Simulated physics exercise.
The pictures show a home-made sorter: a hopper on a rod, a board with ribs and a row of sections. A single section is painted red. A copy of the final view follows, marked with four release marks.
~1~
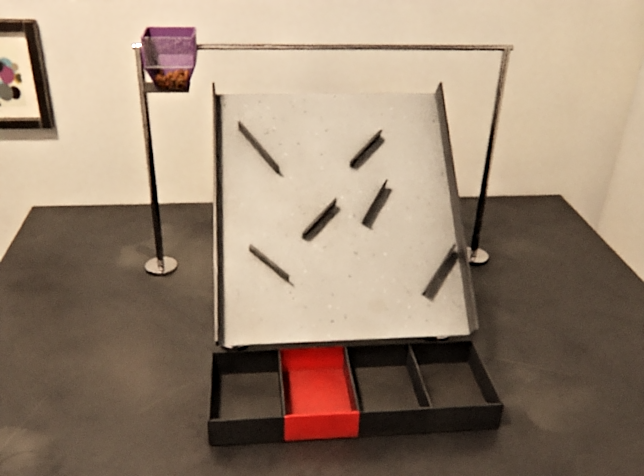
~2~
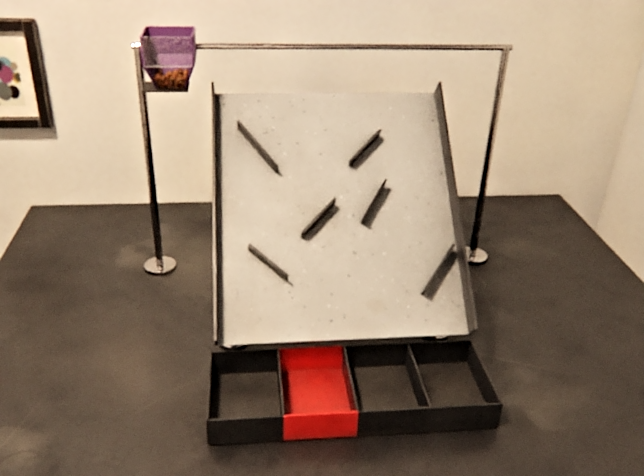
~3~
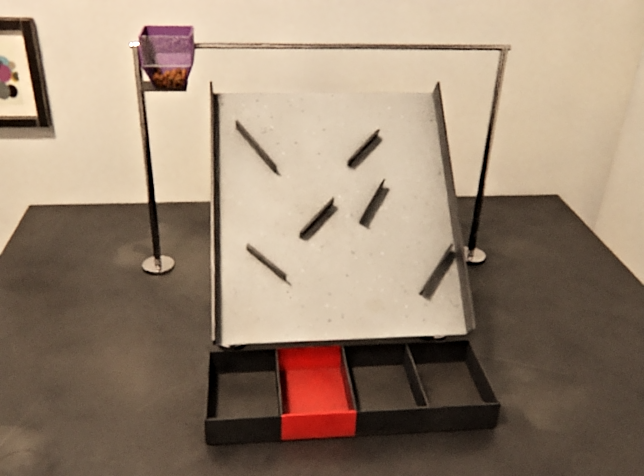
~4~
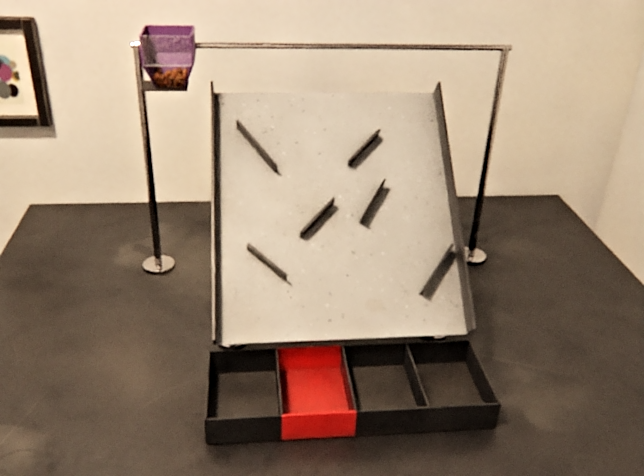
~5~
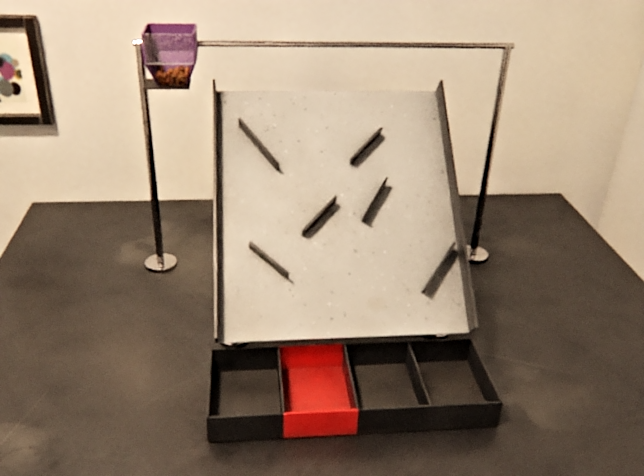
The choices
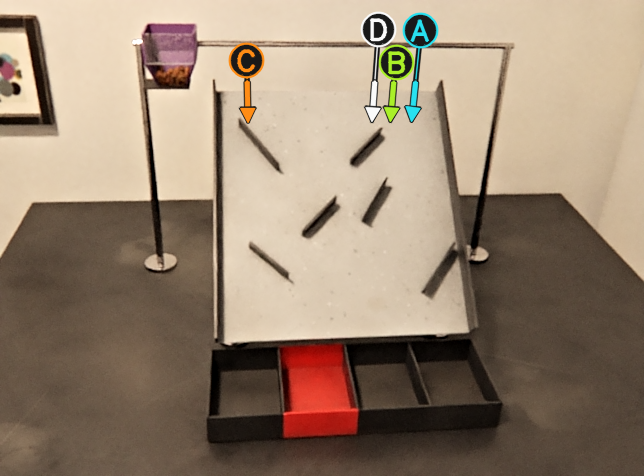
On a dark tabletop, a purple hopper hangs above a ribbed board, and nothing moves.
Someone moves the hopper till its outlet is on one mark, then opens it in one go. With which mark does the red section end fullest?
Choose C.
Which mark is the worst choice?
It is A.
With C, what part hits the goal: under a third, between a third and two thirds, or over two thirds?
It is over two thirds.
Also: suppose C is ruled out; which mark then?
D.
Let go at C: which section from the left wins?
The second.
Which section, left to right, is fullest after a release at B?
It is the third one.
On the marked copy, mark A meets the board at (412, 116); mark B meets the board at (390, 116); mark C meets the board at (247, 117); mark D meets the board at (372, 116).
With A, a small share in the red section, the bulk in other sections, a small share held on the board.
With B, close to a quarter in the red section, the bulk in other sections, only a few outside the box.
With C, the bulk in the red section, close to a quarter in other sections.
With D, close to two thirds in the red section, close to a third in other sections.
